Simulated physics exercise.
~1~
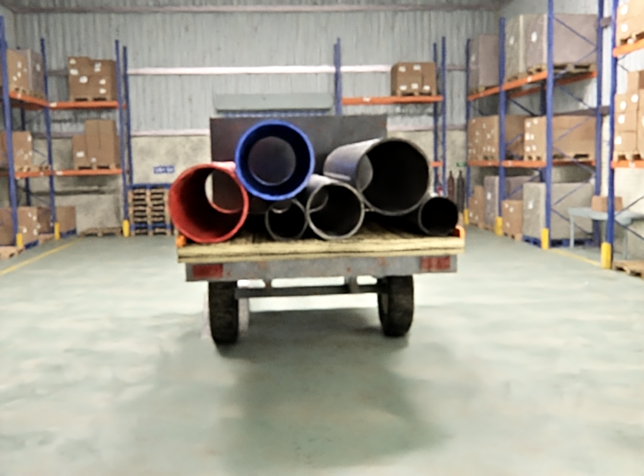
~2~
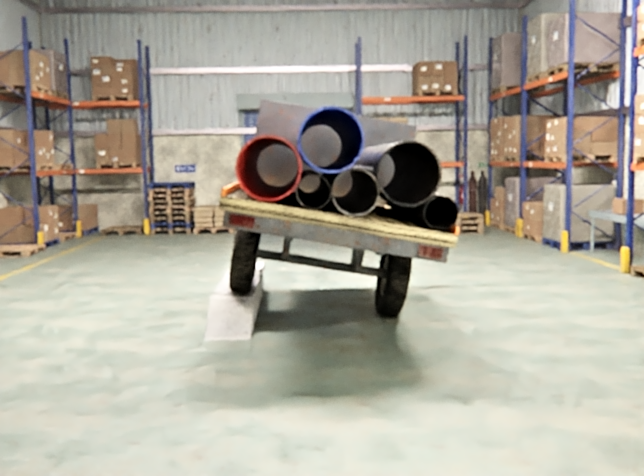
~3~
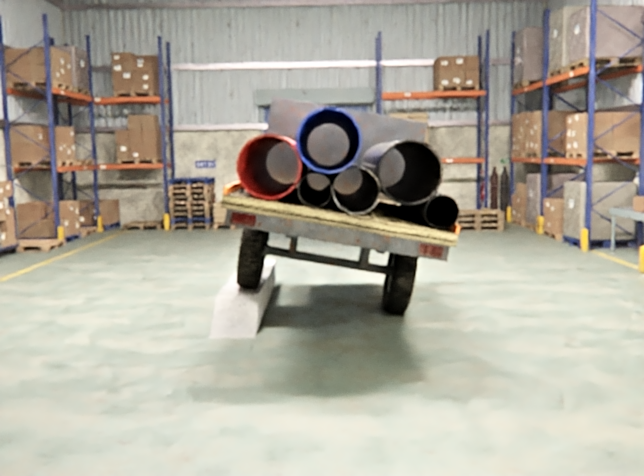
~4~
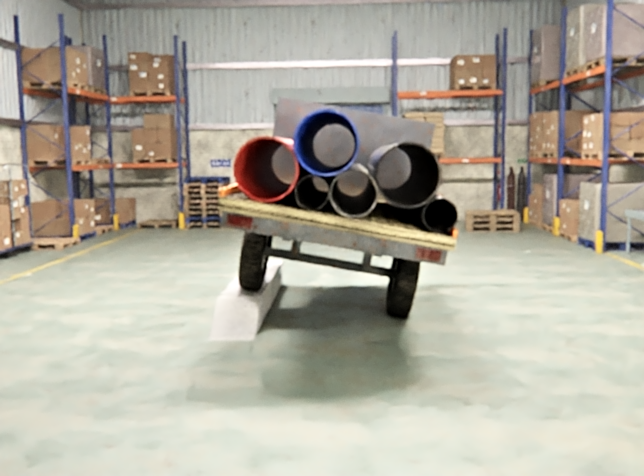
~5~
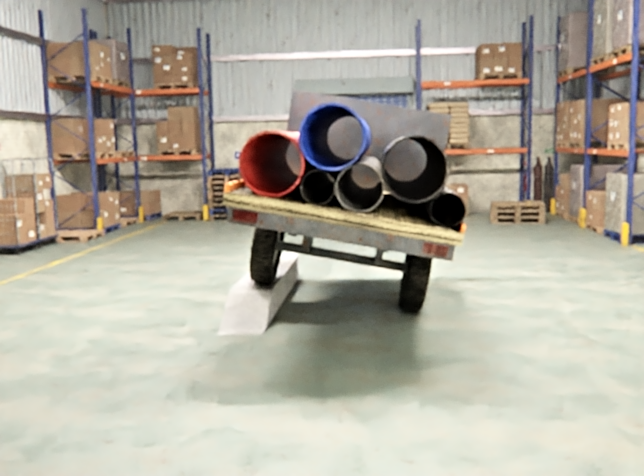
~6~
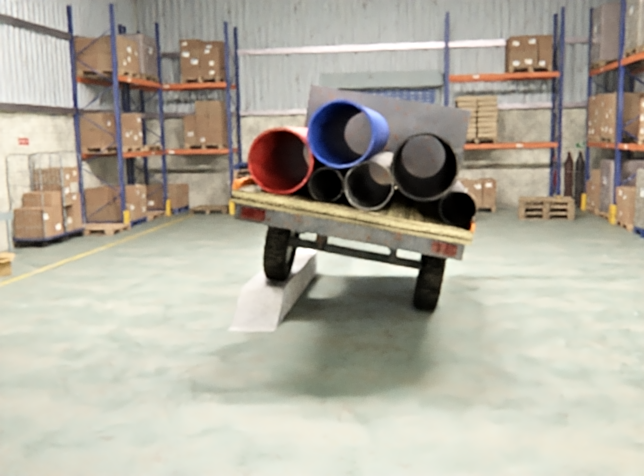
At the start, a flat trailer stands level in a warehouse, seen from behind, with a loose stack of wide pipes on its deck, a red one at the left and a blue one resting on top among darker ones. The left wheel then climbs onto a pale raised block, and the deck tips down to the right. As it leans, the red and blue pipes roll slightly to the right and settle against the others. The trailer stays tilted while the view drifts slowly sideways. At the end, blue still sits on top, red remains on the deck, and every pipe is aboard.
